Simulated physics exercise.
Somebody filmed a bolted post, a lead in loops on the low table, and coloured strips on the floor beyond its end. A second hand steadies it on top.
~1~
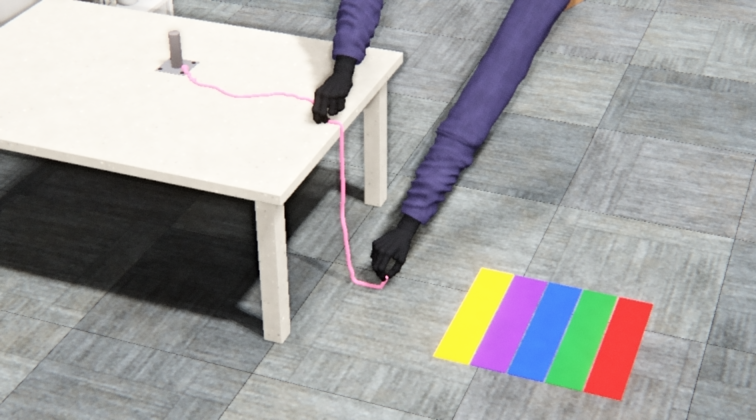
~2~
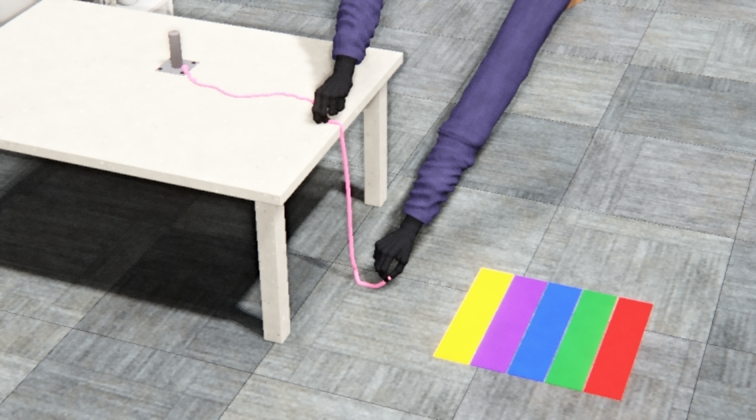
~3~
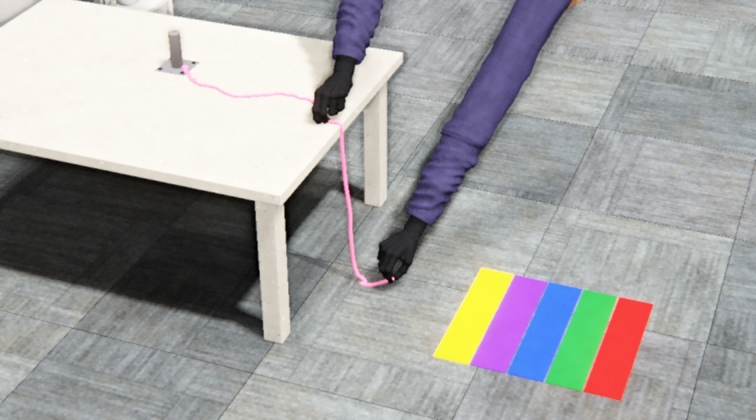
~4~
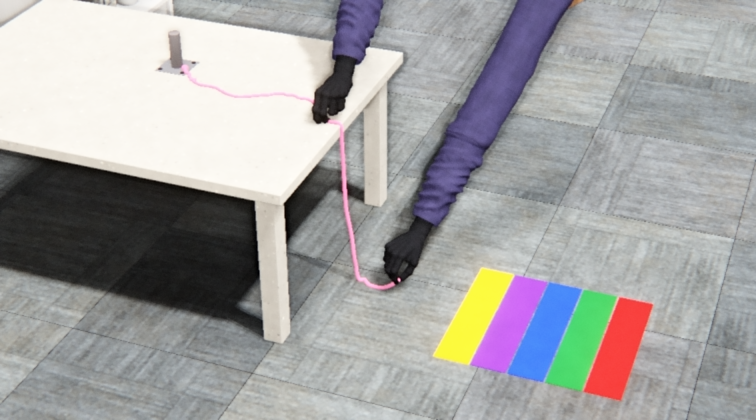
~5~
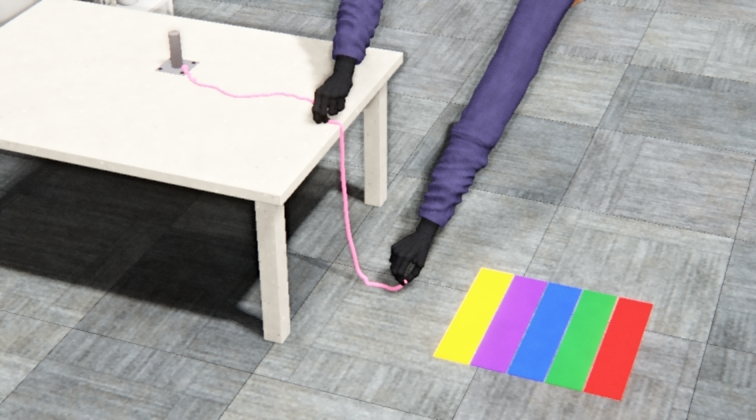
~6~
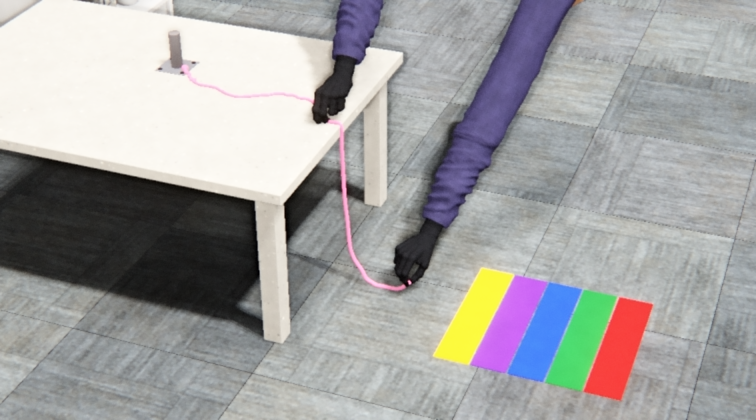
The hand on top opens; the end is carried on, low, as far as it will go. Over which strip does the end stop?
It gets as far as the blue strip.
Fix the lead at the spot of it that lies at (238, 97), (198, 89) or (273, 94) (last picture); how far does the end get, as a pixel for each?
Near (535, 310), (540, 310) and (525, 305).
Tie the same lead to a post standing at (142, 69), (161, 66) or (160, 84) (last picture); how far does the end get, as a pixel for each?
About (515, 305), (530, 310) and (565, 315).
Early on, end near (491, 300); over yellow.
Midway, end near (531, 309); over purple.
At the end of the slack, end near (554, 314); over blue. The blue one.
